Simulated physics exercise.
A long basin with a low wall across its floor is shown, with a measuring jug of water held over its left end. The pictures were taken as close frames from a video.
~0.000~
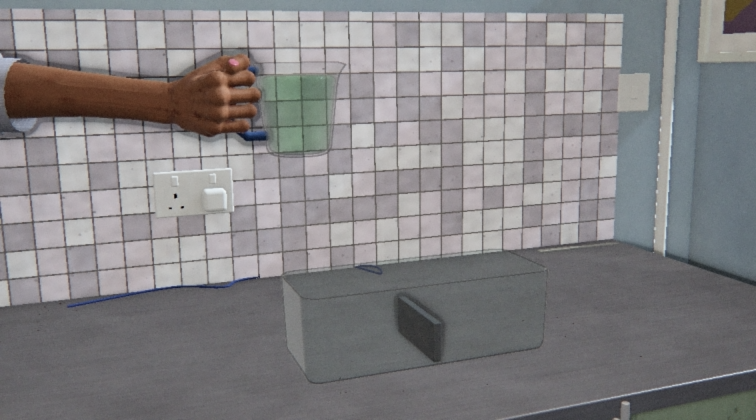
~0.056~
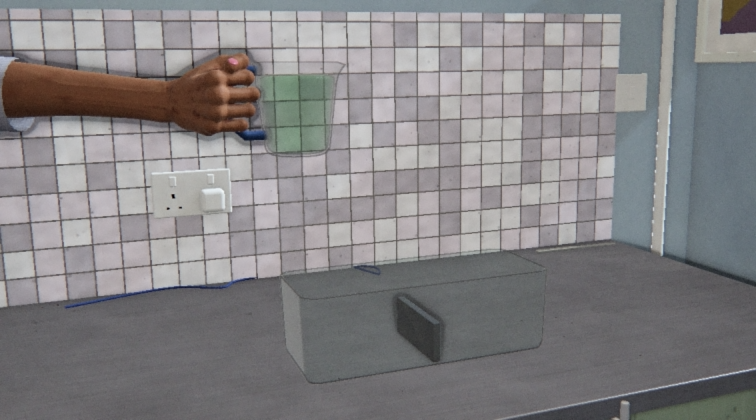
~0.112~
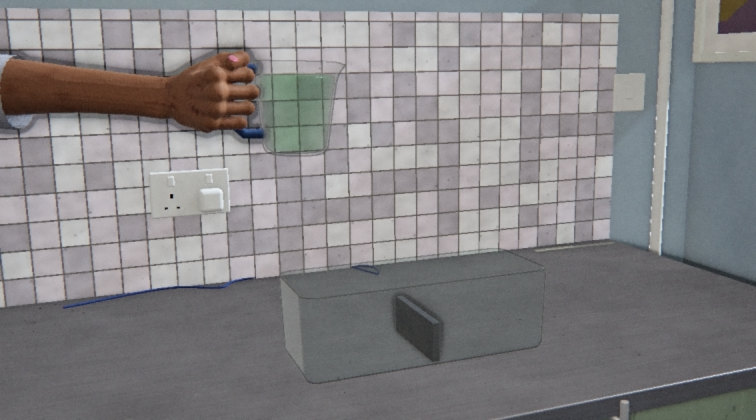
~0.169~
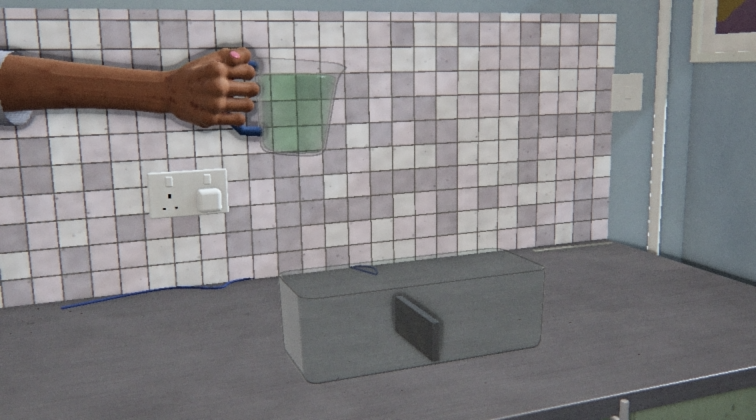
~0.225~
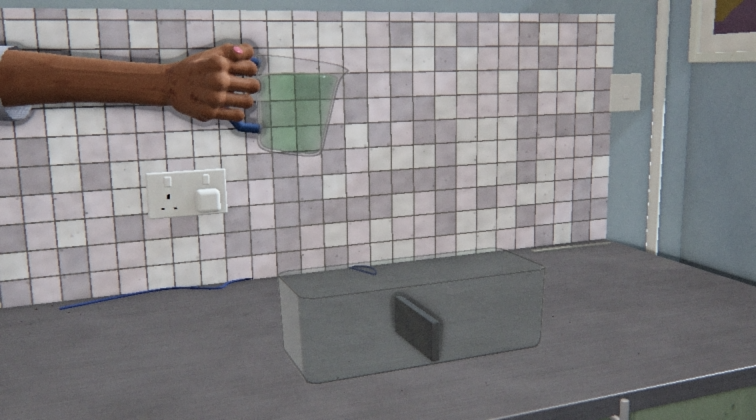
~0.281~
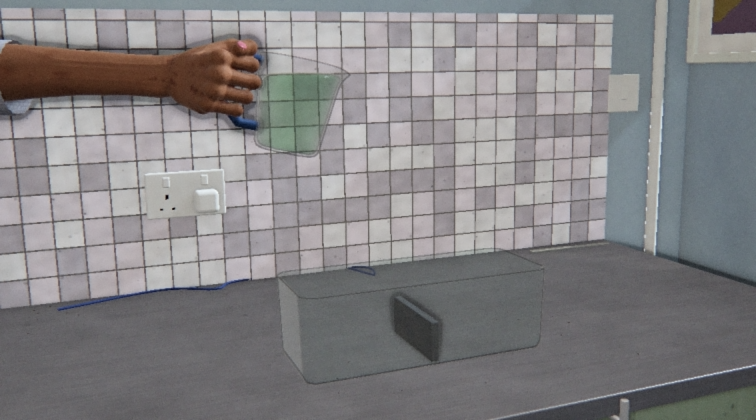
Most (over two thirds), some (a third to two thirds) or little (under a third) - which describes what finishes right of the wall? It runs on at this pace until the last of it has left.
Some.
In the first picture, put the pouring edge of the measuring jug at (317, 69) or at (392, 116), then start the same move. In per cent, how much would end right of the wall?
Near 5 in a hundred first, near 95 in a hundred second.
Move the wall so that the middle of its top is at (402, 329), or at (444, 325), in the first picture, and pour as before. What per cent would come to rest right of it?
Well, it's close to 85 per cent for the first one, then 10 per cent for the other.
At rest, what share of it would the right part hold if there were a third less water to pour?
Estimate: Close to 15 per cent.
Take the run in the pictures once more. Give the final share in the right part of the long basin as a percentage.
45 % or thereabouts.
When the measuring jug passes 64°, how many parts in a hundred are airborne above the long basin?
Estimate: Some 20 per cent.
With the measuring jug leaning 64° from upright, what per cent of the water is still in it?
Roughly 75 %.
A moment on, the measuring jug is tipped part way and 76 per cent is still to pour, 2 is left of the wall and 0 right of it.
Next, the measuring jug is tipped on its side and 25 per cent is still to pour, 12 is left of the wall and 32 right of it.
Then the measuring jug is tipped right over and 2 per cent is still to pour, 47 is left of the wall and 45 right of it.
Later the measuring jug is tipped right over and 0 per cent is still to pour, 52 is left of the wall and 45 right of it.
At rest 52 per cent lies left of the wall, 45 right of it and 3 outside.
